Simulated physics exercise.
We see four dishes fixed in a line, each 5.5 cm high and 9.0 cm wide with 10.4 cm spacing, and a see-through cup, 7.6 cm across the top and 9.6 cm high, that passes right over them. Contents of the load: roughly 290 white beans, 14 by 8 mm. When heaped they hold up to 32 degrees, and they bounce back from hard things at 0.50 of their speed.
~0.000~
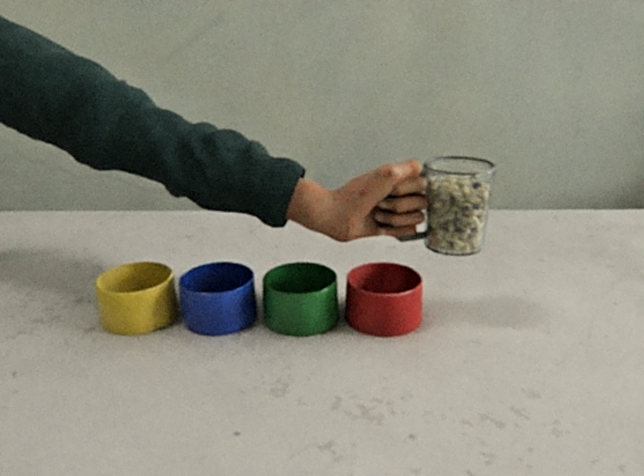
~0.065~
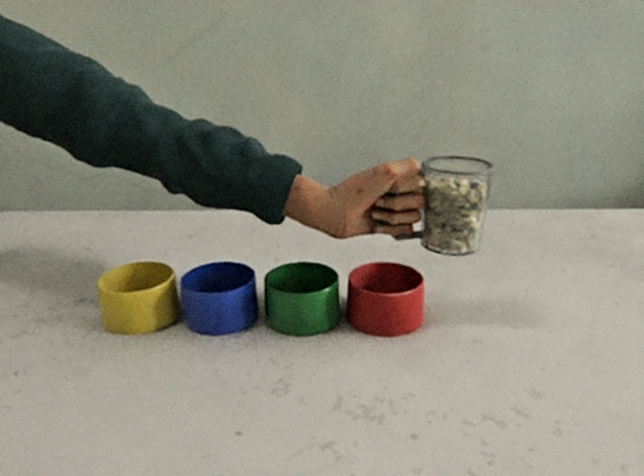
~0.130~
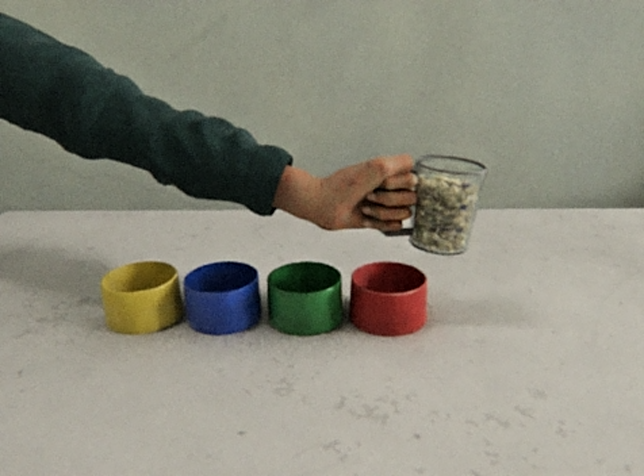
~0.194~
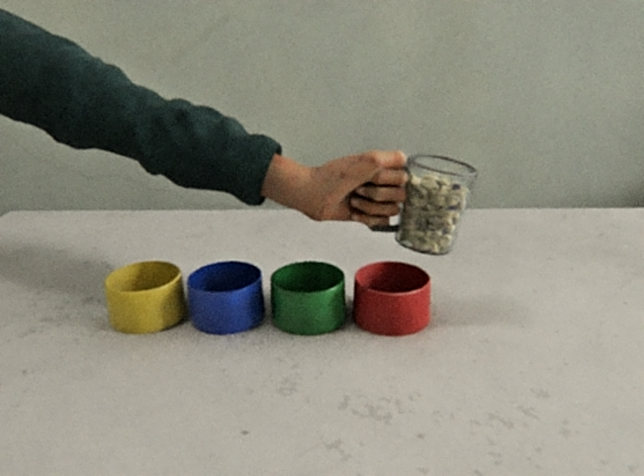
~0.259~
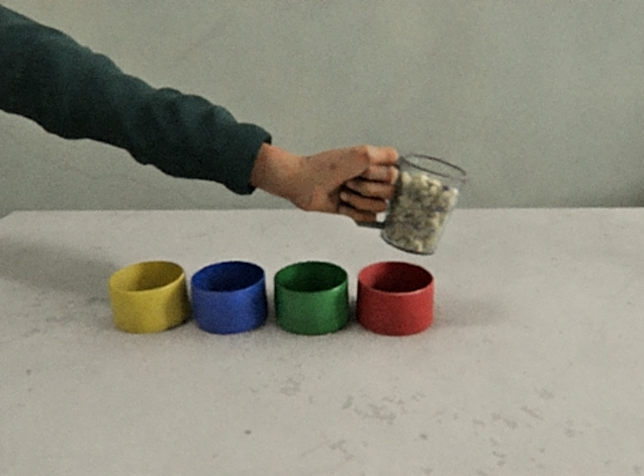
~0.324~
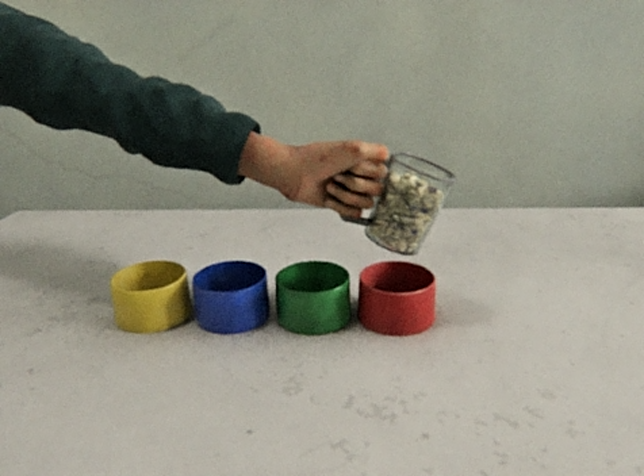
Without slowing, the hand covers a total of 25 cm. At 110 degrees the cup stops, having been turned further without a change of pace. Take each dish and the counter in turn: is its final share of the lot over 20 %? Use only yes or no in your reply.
Red dish: No; blue dish: No; green dish: Yes; yellow dish: No; counter: No.
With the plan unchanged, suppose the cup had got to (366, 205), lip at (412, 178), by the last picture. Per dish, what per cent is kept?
Per cent kept: Red 0; blue 0; green 100; yellow 0.
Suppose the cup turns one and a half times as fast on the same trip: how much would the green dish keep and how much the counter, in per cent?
The green dish would get 100 and the counter 0.
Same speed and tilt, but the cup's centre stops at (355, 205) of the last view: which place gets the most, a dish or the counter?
That'd be red, it takes the most.
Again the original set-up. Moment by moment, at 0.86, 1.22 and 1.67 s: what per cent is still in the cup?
In order, near 100 %, 100 % and 45 %.
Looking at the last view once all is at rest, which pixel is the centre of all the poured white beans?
Near (311, 292).
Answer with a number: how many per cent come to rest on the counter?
I'd put it near 0 per cent.
After 0.86 s, tilt 63 degrees; cup holds 100 %.
Then, at 1.22 s, tilt 91 degrees; cup holds 100 %.
After 1.67 s, tilt 110 degrees; cup holds 45 %, green 50 %.
By 3.1 s all is still; red 0 %, blue 0 %, green 100 %, yellow 0 %, counter 0 %.
